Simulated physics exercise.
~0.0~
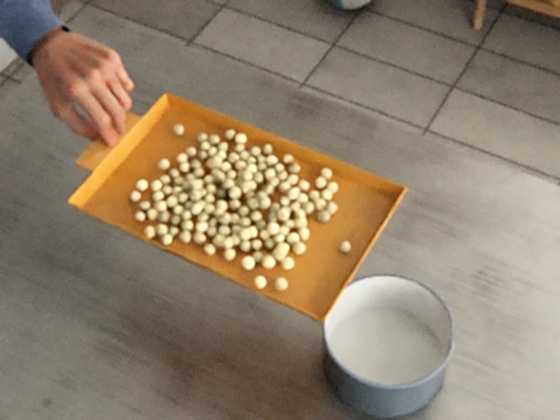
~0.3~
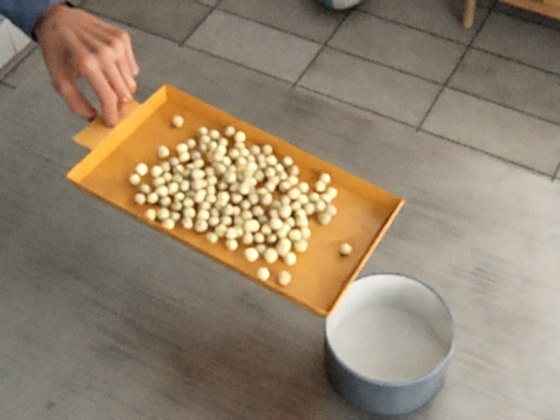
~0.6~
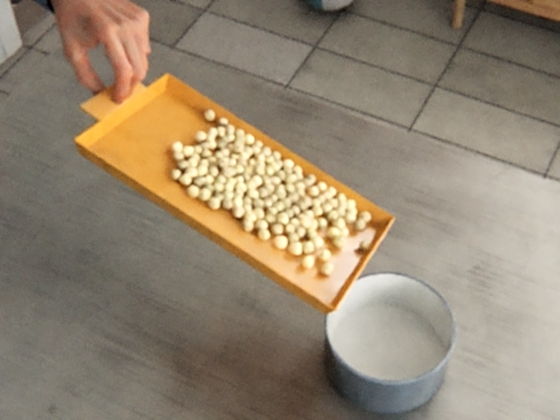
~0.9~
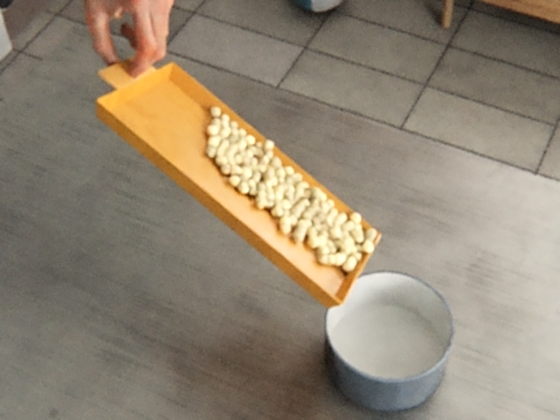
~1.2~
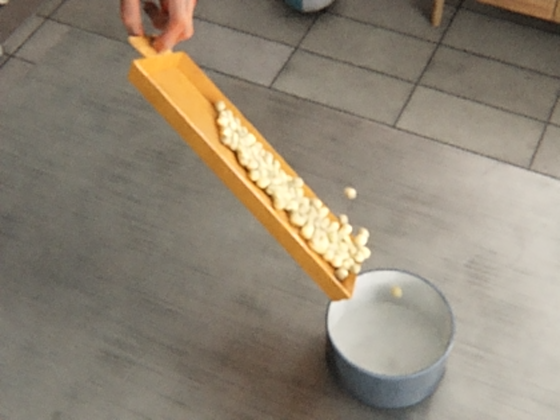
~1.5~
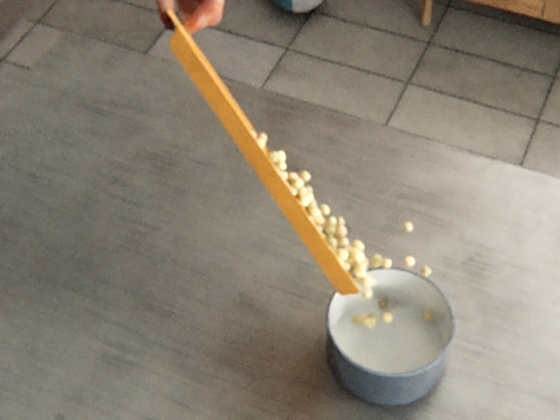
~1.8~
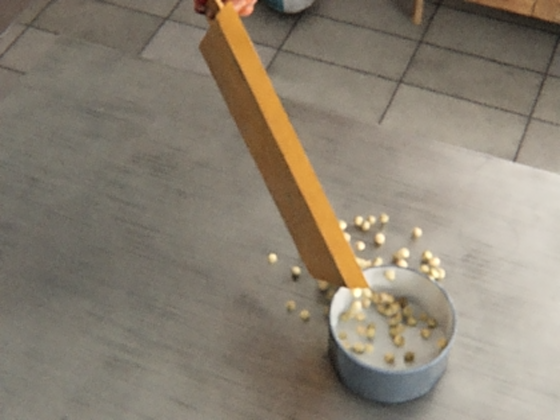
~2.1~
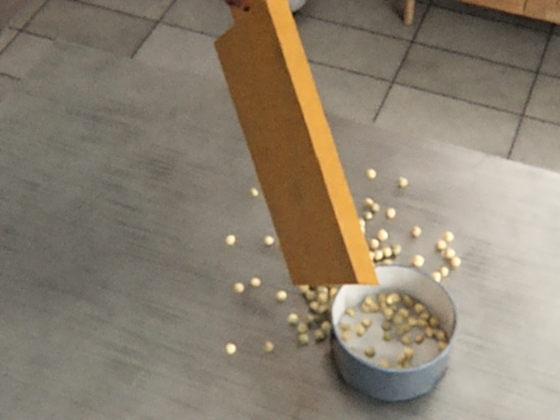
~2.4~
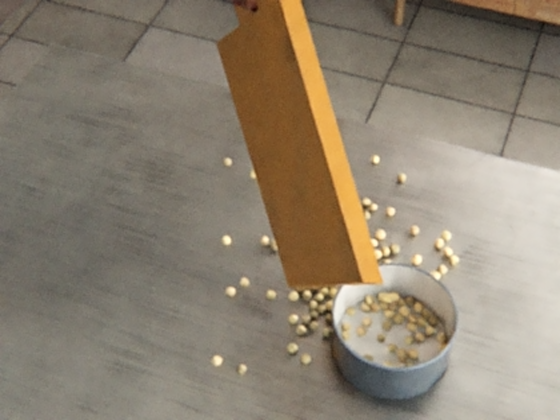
The footage shows a hand tilting an orange tray of small, round, cream-coloured nuts steadily over a blue-grey pot on a grey table. The nuts slide down and spill off, some landing in the pot, but most end up scattered around it as the tray stays steeply tipped.
